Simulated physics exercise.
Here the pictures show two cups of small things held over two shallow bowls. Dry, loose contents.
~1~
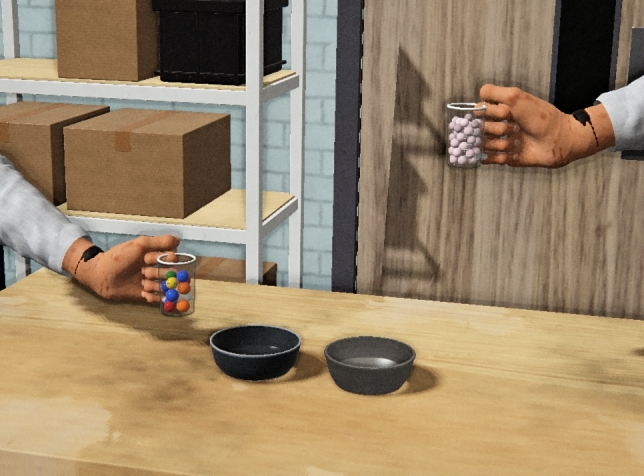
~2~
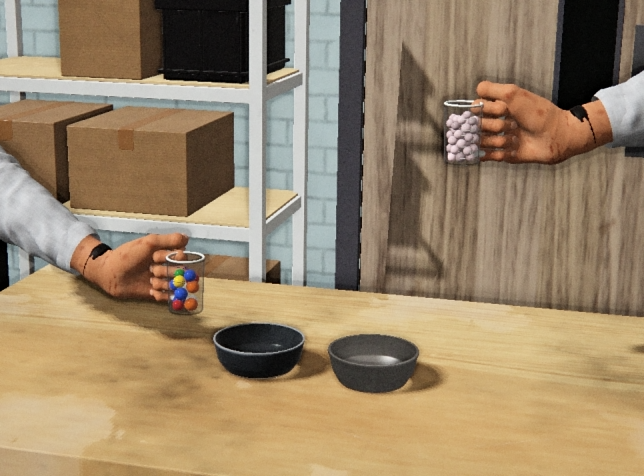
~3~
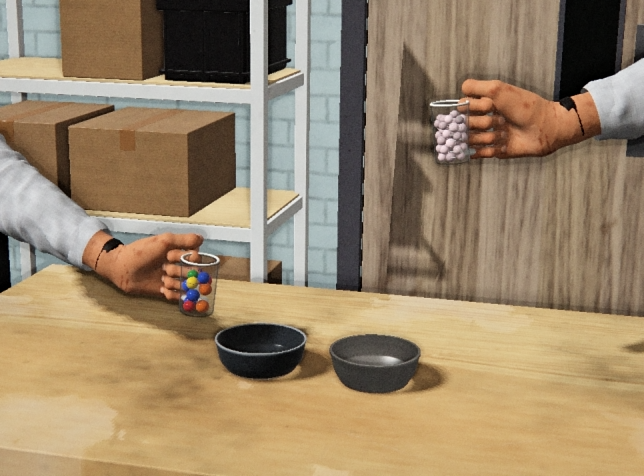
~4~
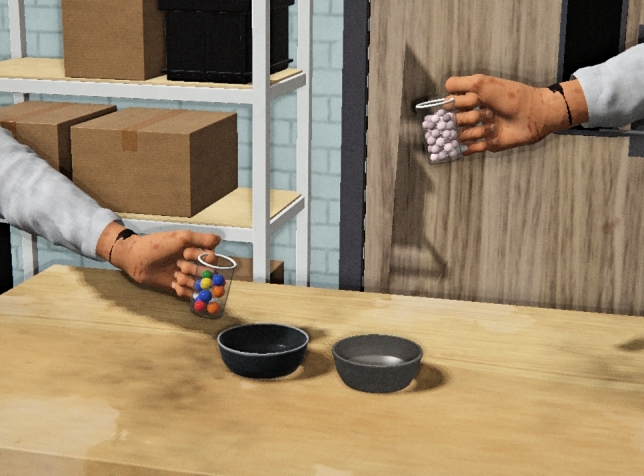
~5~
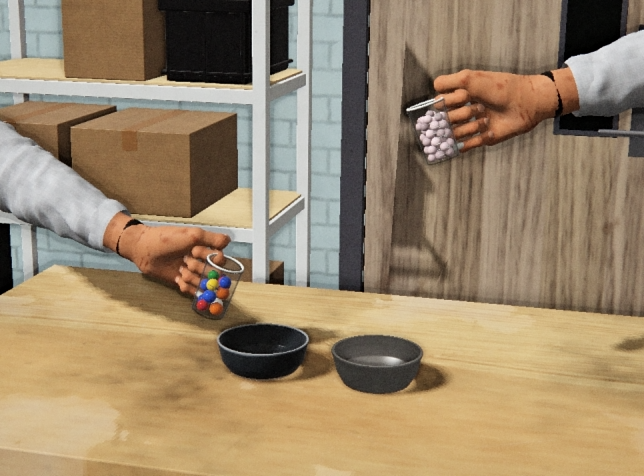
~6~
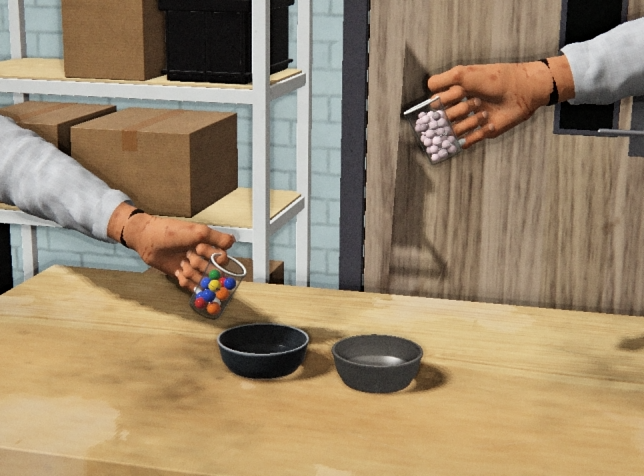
Two hands move cups of colourful marbles and pale beads inward, gradually tilting them.
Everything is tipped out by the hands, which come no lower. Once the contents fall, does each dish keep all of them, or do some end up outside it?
As I see it, left: None lost. Right: Bits lost.
Then, 0.36 s past the last view, left, all still in the cup; right, all still in the cup.
Then, 0.82 s past the last view, left, all still in the cup; right, nearly all still in the cup, a stray few in the air.
Then, 1.31 s past the last view, left, about half still in the cup, about a quarter in the dish, about a quarter in the air; right, about half still in the cup, a small part in the dish, about half in the air.
Finally, left, all in the dish, none outside the dish; right, most in the dish, a small part outside the dish.
